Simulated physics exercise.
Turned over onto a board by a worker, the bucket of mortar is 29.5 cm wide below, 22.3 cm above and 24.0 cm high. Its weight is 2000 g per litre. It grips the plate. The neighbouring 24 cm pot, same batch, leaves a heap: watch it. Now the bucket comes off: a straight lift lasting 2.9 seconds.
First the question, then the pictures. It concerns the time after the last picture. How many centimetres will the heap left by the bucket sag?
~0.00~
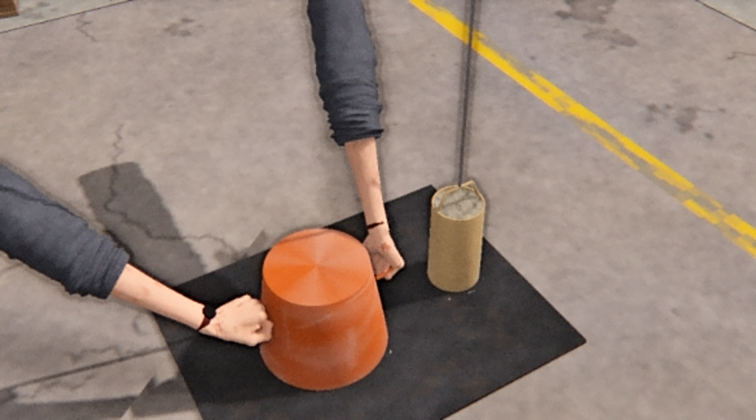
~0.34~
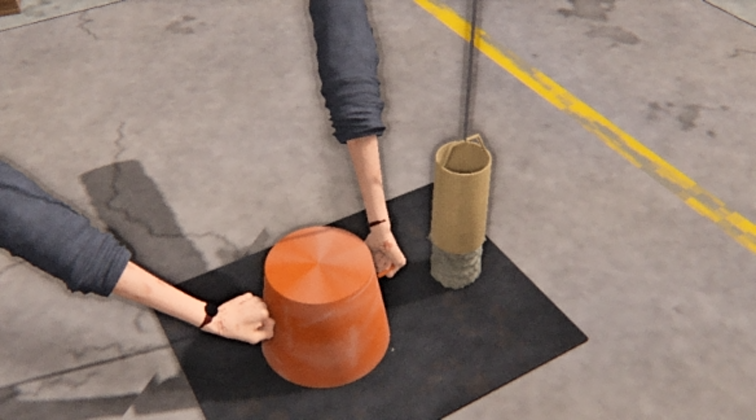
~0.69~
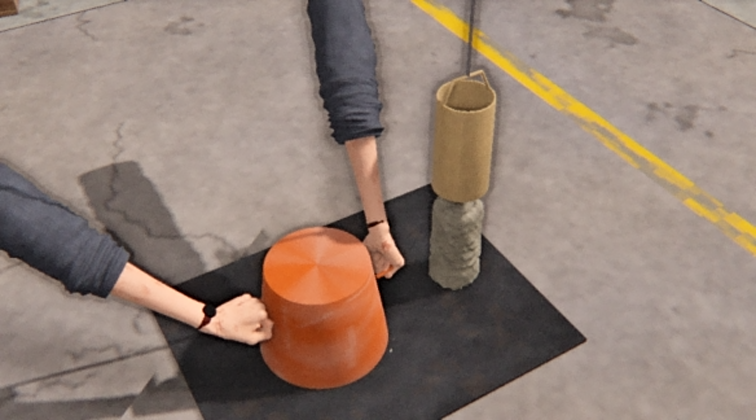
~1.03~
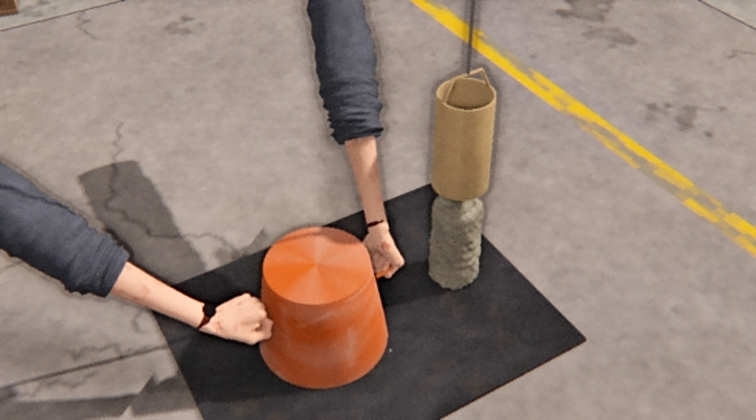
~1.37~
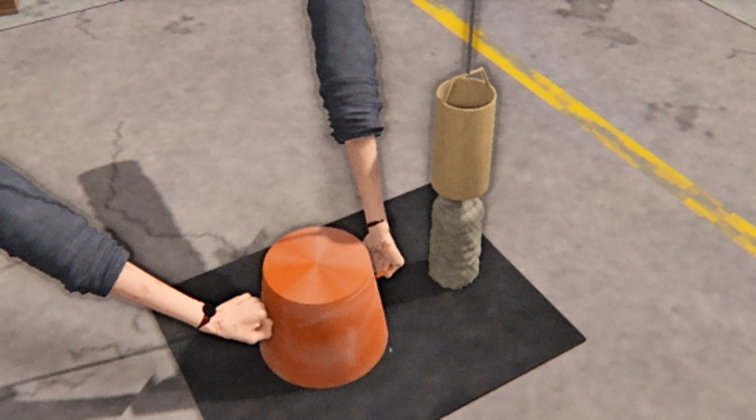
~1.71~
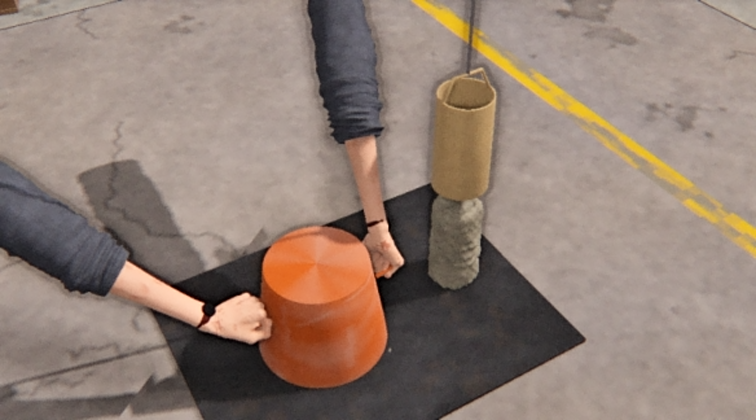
About 0 cm.
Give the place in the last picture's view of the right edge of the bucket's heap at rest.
The pixel is about (386, 335).
After 2.4 s, the bucket is up 5.1 cm; the mortar has come down 0.1 cm to 24 cm and is 30 cm wide.
After 3.2 s, the bucket is up 15 cm; the mortar has come down 0.1 cm to 24 cm and is 30 cm wide.
After 3.9 s, the bucket is up 25 cm; the mortar has come down 0.1 cm to 24 cm and is 30 cm wide.
After 4.8 s, the bucket is clear; the mortar has come down 0.1 cm to 24 cm and is 30 cm wide.
After 5.3 s, at rest, the bucket is clear; the mortar has come down 0.1 cm to 24 cm and is 30 cm wide.
